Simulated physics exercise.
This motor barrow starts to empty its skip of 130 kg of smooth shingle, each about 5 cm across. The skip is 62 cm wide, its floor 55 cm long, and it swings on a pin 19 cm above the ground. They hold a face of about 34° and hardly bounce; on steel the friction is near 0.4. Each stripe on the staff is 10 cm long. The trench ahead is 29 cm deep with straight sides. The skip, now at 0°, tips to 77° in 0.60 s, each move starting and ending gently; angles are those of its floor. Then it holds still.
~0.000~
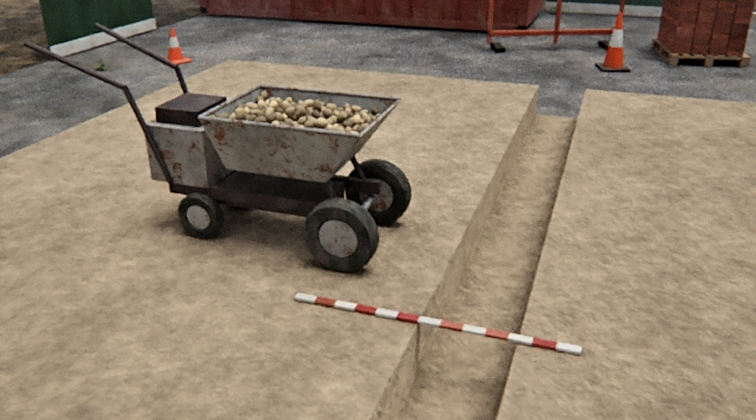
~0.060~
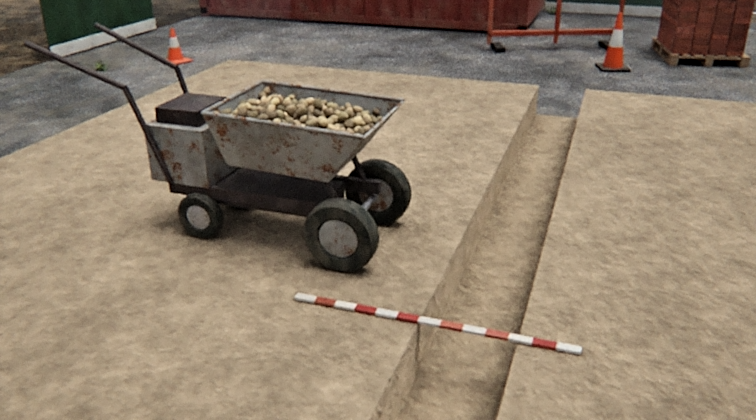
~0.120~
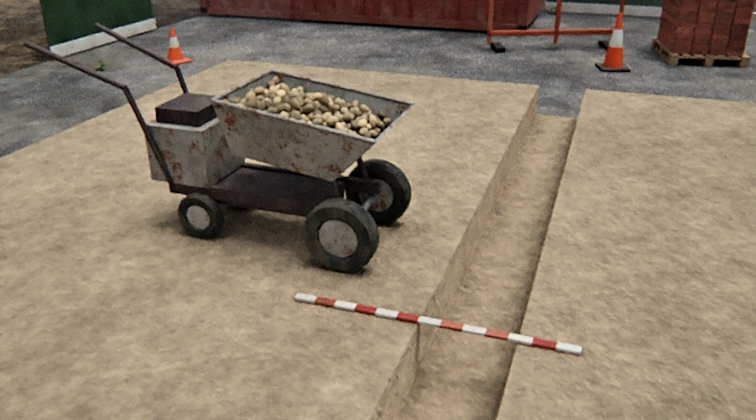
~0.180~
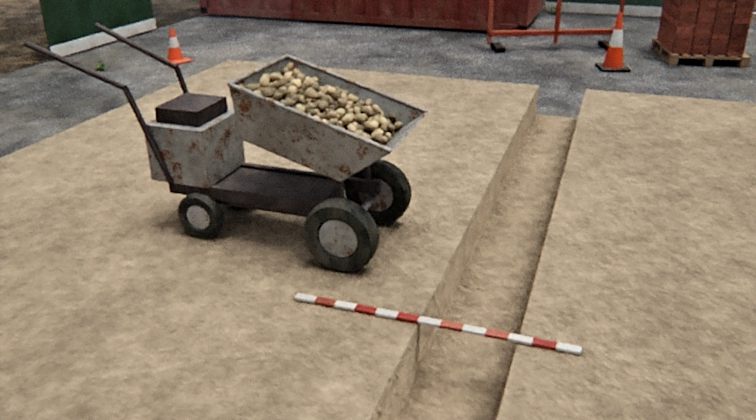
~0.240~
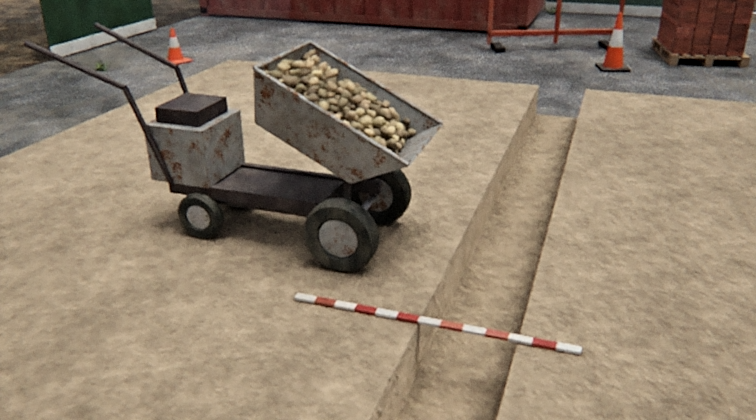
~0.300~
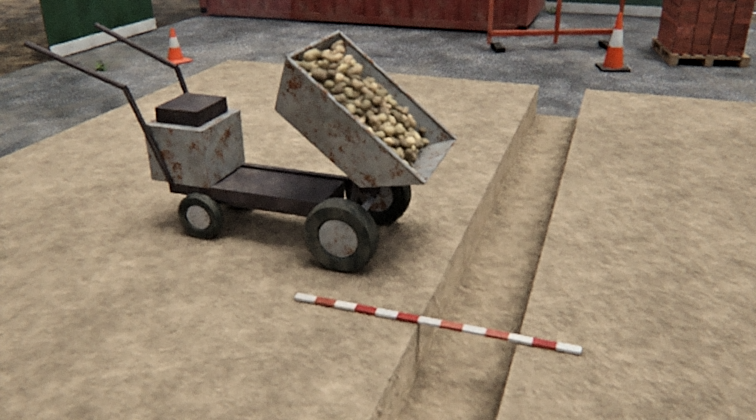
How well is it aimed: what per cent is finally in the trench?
Some 67 per cent of it.
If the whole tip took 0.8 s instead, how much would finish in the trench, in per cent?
Then about 80 per cent.
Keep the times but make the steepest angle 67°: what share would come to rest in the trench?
In that case some 65 per cent.
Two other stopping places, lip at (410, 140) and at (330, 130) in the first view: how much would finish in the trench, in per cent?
About 15 and 90 per cent.
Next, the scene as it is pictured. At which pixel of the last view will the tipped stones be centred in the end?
Around (516, 304).
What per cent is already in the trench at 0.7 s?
About 55 per cent by then.
After 0.4 s the floor is at 65°; 100 % in the skip; the foremost stones are at (450, 204).
After 0.7 s the floor is at 77°; 43 % in the skip, 54 % in the trench, 3 % past the trench; the foremost stones are at (548, 265).
After 1.0 s the floor is at 77°; 1 % in the skip, 66 % in the trench, 33 % past the trench; the foremost stones are past the picture's edge.
After 3.0 s the floor is at 77°; 0 % in the skip, 67 % in the trench, 33 % past the trench; the foremost stones are past the picture's edge.
